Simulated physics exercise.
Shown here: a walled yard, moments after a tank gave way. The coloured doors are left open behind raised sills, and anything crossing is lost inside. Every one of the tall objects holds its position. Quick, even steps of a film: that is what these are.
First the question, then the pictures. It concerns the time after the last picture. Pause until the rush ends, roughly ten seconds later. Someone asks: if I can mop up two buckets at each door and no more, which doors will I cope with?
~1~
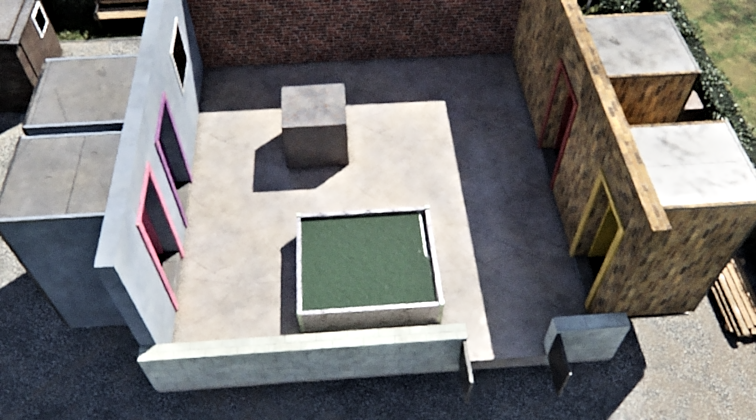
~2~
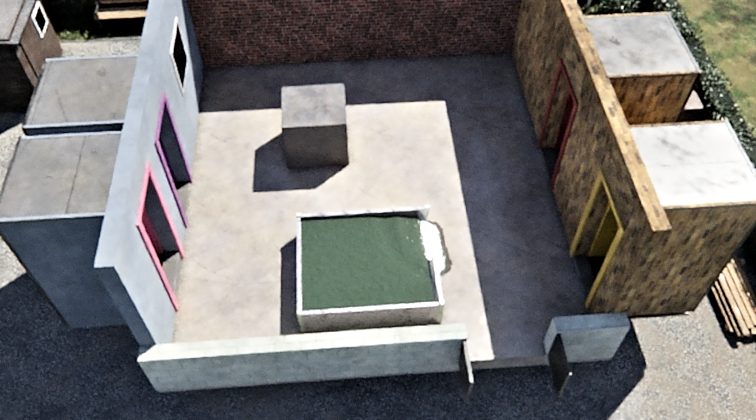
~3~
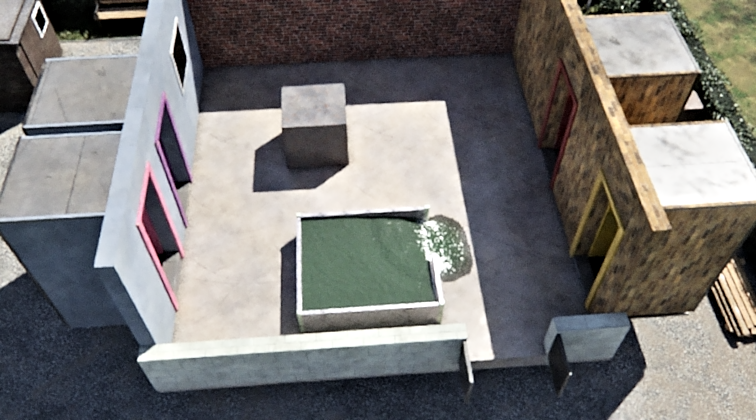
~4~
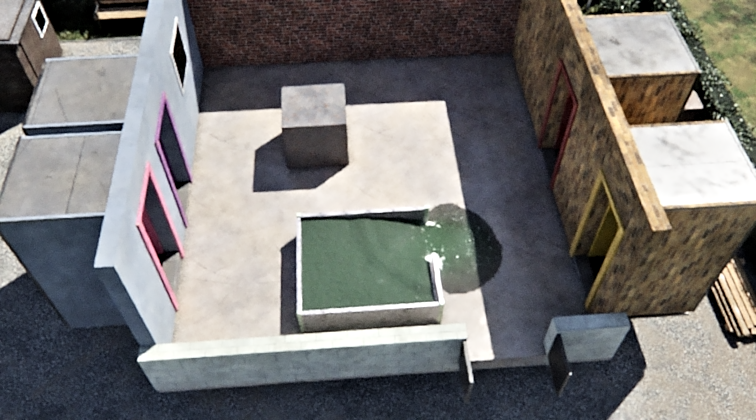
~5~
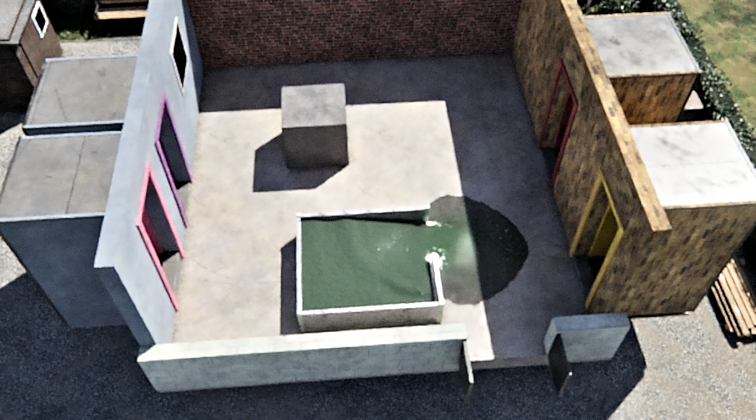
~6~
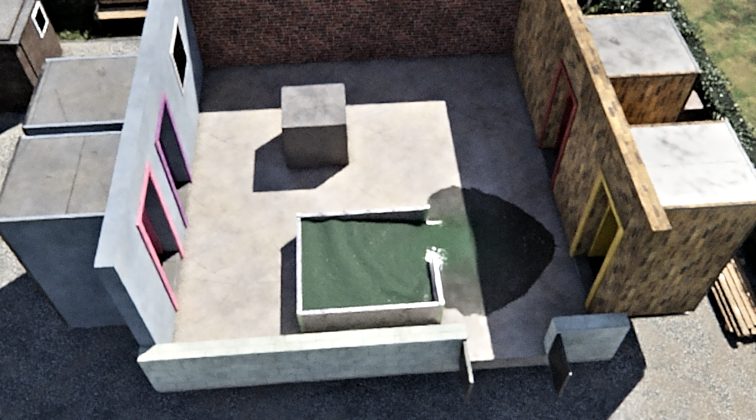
In order: Yellow door: Too much gets in there; purple door: Not too much gets in there; red door: Too much gets in there; pink door: Not too much gets in there.
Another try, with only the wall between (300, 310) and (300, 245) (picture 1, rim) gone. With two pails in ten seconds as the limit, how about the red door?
Red door: Under the line.
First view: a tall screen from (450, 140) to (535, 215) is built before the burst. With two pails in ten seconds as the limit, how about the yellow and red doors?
Briefly: Yellow tops the mark; red stays shy of it.
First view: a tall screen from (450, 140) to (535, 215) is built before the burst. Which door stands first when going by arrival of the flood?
That'd be the yellow one.
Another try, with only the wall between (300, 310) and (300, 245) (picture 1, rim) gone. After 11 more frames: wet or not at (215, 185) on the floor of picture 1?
At that place: Under water.
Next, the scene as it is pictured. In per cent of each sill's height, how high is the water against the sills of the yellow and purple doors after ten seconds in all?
First around 130 percent, second around 0 percent.
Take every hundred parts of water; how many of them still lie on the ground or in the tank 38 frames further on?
About 82 %.
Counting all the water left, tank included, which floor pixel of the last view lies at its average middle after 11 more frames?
I'd point to (421, 260).
A moment on, water covers 15 % of the floor; the yellow door under two buckets in, the purple door not reached, the red door not reached, the pink door not reached.
Next, water covers 20 % of the floor; the yellow door over two buckets in, the purple door not reached, the red door under two buckets in, the pink door not reached.
Then, water covers 30 % of the floor; the yellow door far over two buckets in, the purple door not reached, the red door over two buckets in, the pink door not reached.
Later, water covers 45 % of the floor; the yellow door far over two buckets in, the purple door not reached, the red door far over two buckets in, the pink door not reached.
In the end, water covers 70 % of the floor; the yellow door far over two buckets in, the purple door not reached, the red door far over two buckets in, the pink door wet at the sill, nothing in.
